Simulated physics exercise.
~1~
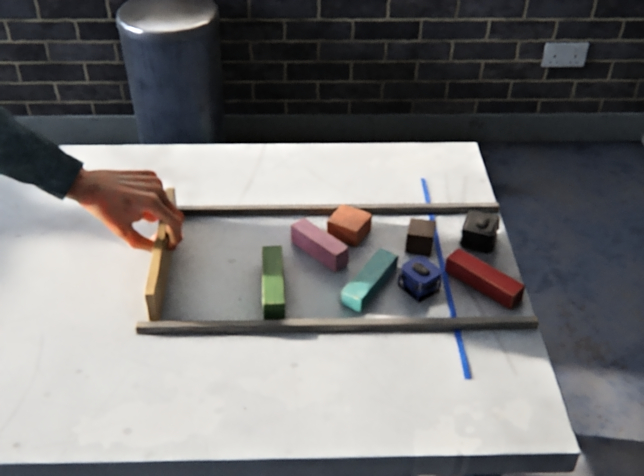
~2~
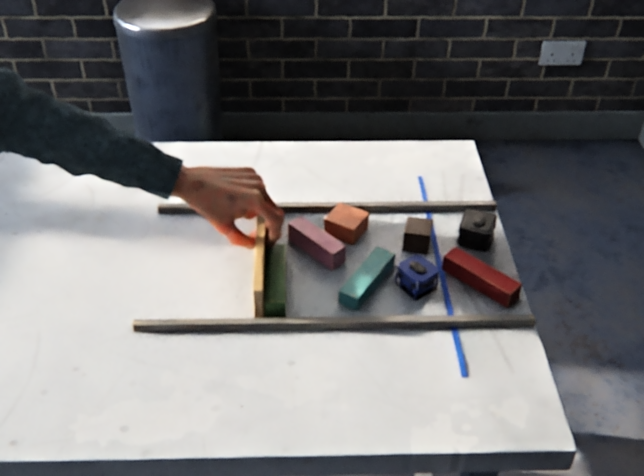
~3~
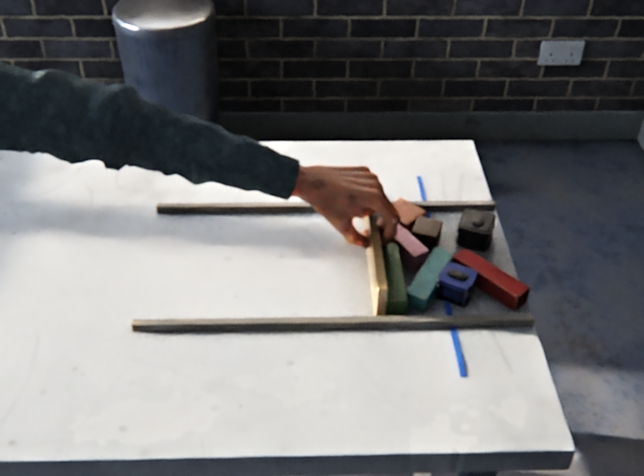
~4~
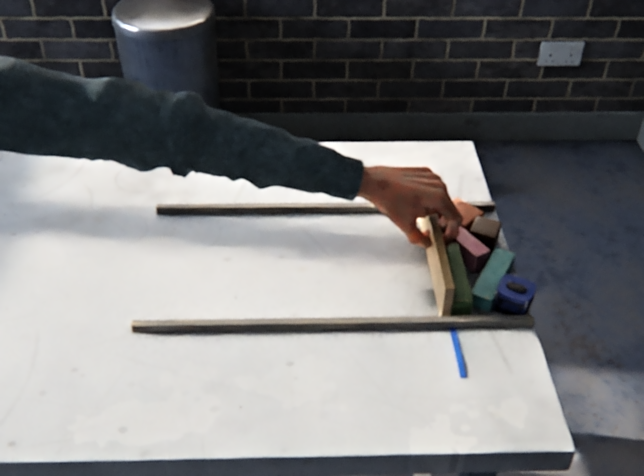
Hand pushing an upright board rightward along a channel, bunching coloured blocks at the table's end, red and black ones gone from view.
